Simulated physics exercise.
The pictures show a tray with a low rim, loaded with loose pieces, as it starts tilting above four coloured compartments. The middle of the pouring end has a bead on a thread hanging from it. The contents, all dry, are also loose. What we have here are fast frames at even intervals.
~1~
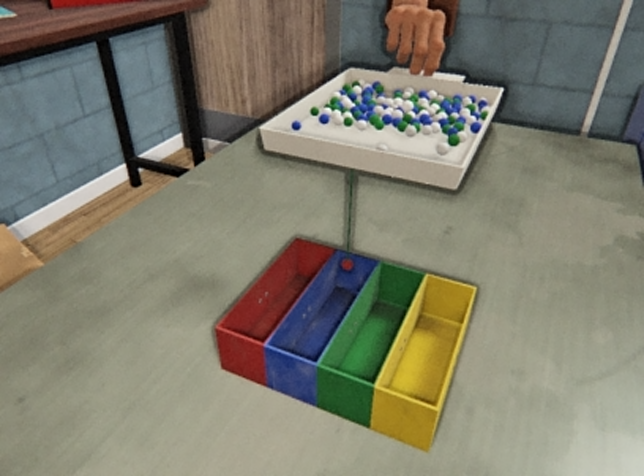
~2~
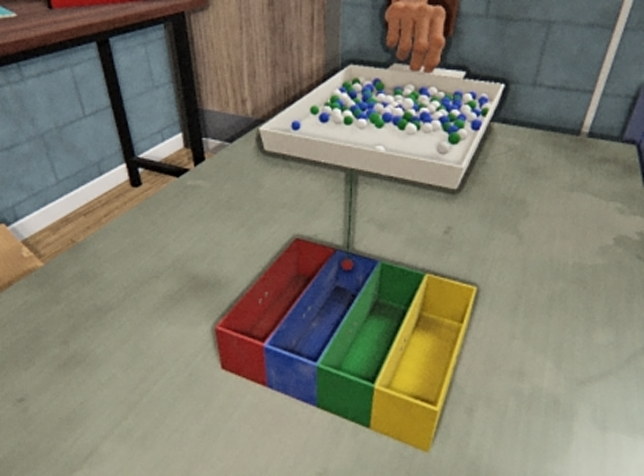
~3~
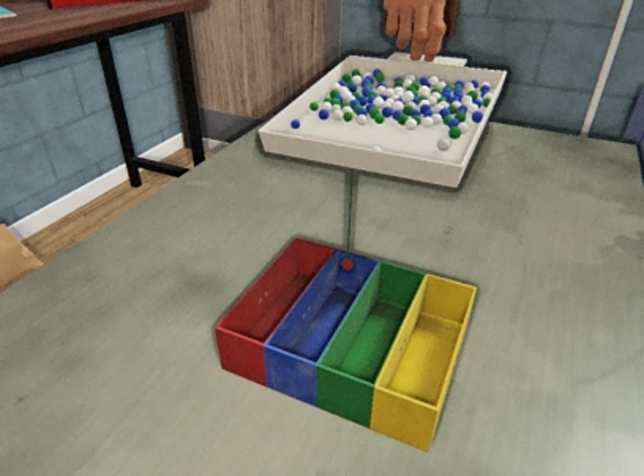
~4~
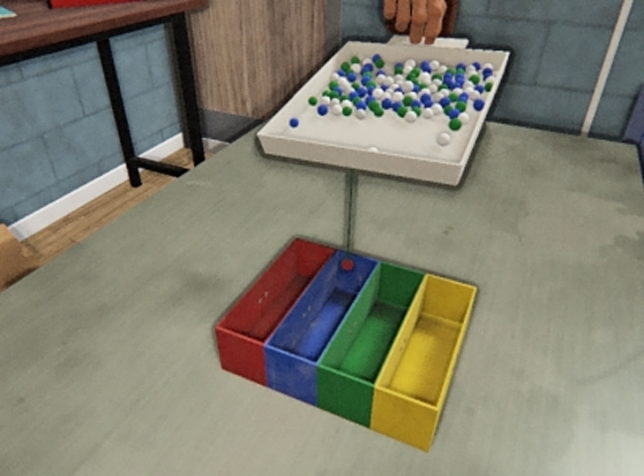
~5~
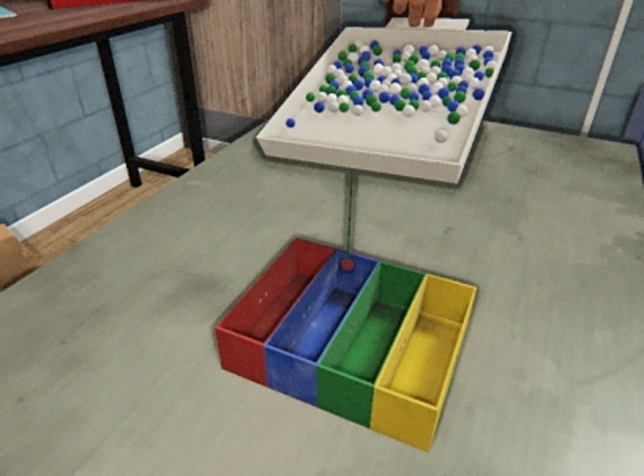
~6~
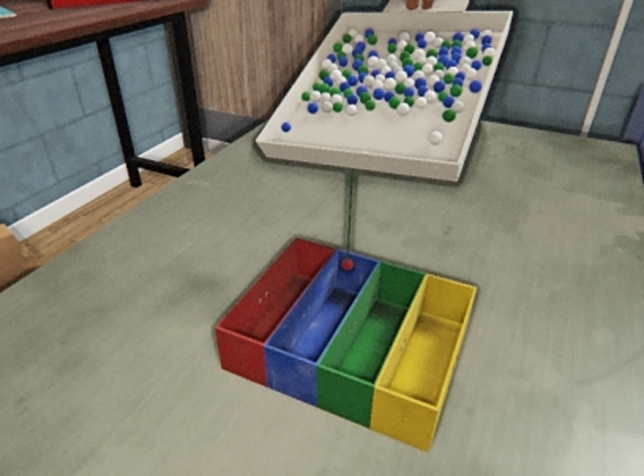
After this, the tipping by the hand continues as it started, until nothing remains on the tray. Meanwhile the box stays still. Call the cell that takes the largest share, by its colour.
Most goes to the red cell.
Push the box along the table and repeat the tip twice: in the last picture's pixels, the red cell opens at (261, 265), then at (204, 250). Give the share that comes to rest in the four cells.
You'd get near 90 percent first and near 90 percent next.
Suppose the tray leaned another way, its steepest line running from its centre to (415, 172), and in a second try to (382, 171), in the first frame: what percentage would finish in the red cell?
Roughly 0 percent, then 0 percent.
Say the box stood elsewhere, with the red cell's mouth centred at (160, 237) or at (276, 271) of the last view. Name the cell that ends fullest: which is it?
For the first position it is the yellow one, and for the second it is the red one.
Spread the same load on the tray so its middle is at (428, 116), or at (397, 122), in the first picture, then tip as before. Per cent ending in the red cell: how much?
Estimates in order: 40 percent, 40 percent.
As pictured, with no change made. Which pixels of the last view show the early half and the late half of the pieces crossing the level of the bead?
Early half (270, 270), late half (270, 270).
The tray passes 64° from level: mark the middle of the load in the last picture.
(315, 138).
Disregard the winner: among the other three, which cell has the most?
That is that blue cell.
Shortly afterwards, tray tipped steeply; the bulk on the tray; only a few in the red cell; only a few in the blue cell; a little falling or outside the box.
Next, tray tipped past a quarter turn; near a third on the tray; near a quarter in the red cell; a little in the blue cell; only a few in the yellow cell; near a third falling or outside the box.
Some moments later, tray tipped past a quarter turn; near a third in the red cell; near a quarter in the blue cell; only a few in the green cell; only a few in the yellow cell; near a third falling or outside the box.
In the end, tray tipped past a quarter turn; near a third in the red cell; near a quarter in the blue cell; only a few in the green cell; only a few in the yellow cell; near a third outside the box.
